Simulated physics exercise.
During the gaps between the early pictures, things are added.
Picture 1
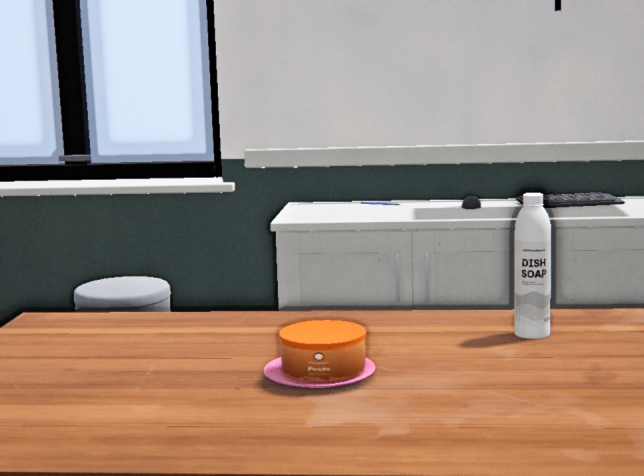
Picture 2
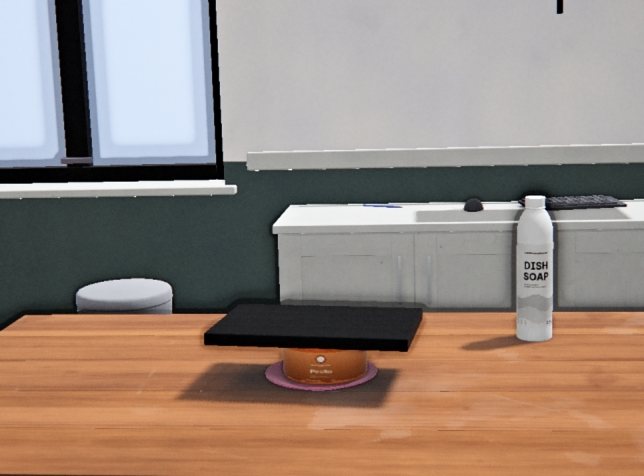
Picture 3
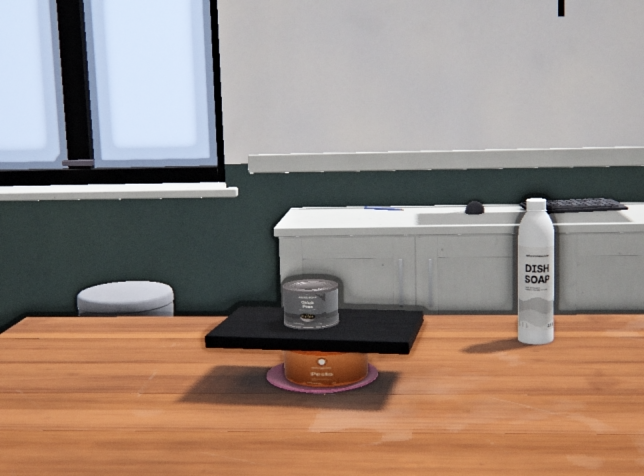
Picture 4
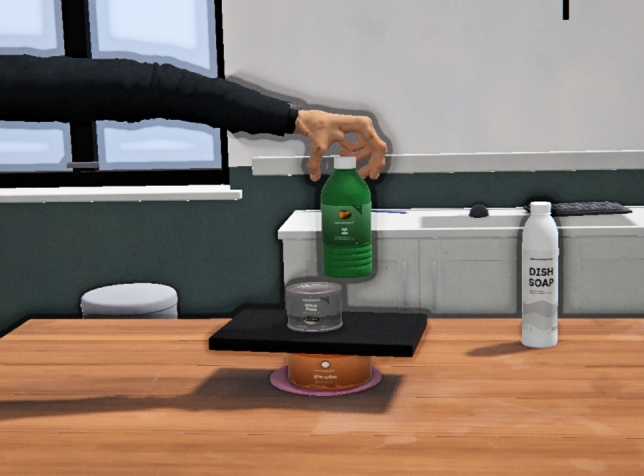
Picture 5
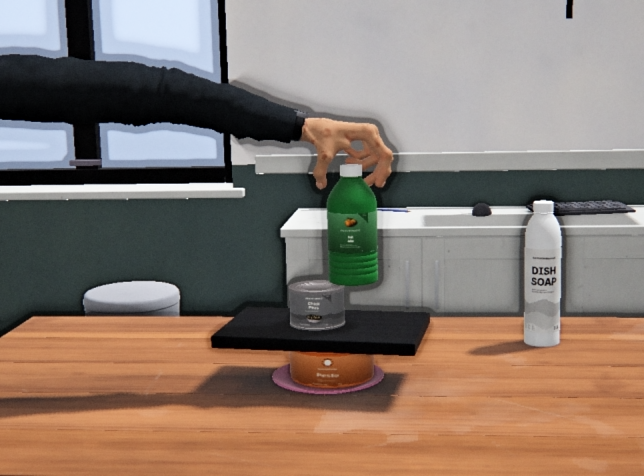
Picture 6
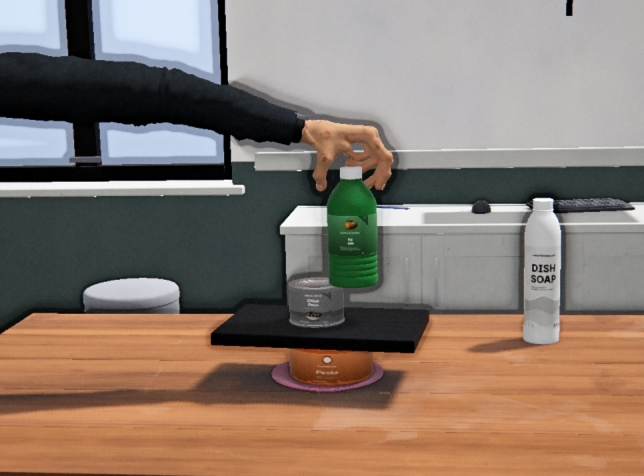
A wooden table fills the foreground of a kitchen seen from the front, with a window at left and a pale counter behind. An orange tub sits on a pink plate near the middle, a white dish soap bottle to its right; a black board appears on the tub, then a grey tub on the board. A dark-sleeved arm from the left holds a green bottle above, lowering it slightly, as the view shifts barely.
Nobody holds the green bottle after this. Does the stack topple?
I expect something to leave its place.
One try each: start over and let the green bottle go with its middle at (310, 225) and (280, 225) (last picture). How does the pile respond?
On the first go it remains standing, and on the second it collapses.
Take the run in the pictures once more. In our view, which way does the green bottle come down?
It goes rightward.
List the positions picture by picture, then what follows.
The last thing is not in view yet; orange tub (323, 350), in the first frame.
The last thing is not in view yet; black board (317, 326), in the second frame.
The last thing is not in view yet; grey tub (311, 304), in the third frame.
On its way; green bottle (346, 216), in the fourth frame.
On its way; green bottle (352, 224); white bottle (543, 273), in the fifth frame.
In place under the hand; green bottle (352, 226); orange tub (331, 354), in the sixth frame.
Then, 0.50 s on from there, green bottle now fallen.
Then, 1.30 s on from there, things are still on the move.
In the end, fallen, green bottle; the other 5 unmoved. At the end, from the last picture's camera, green bottle near (557, 395). The pile comes apart.
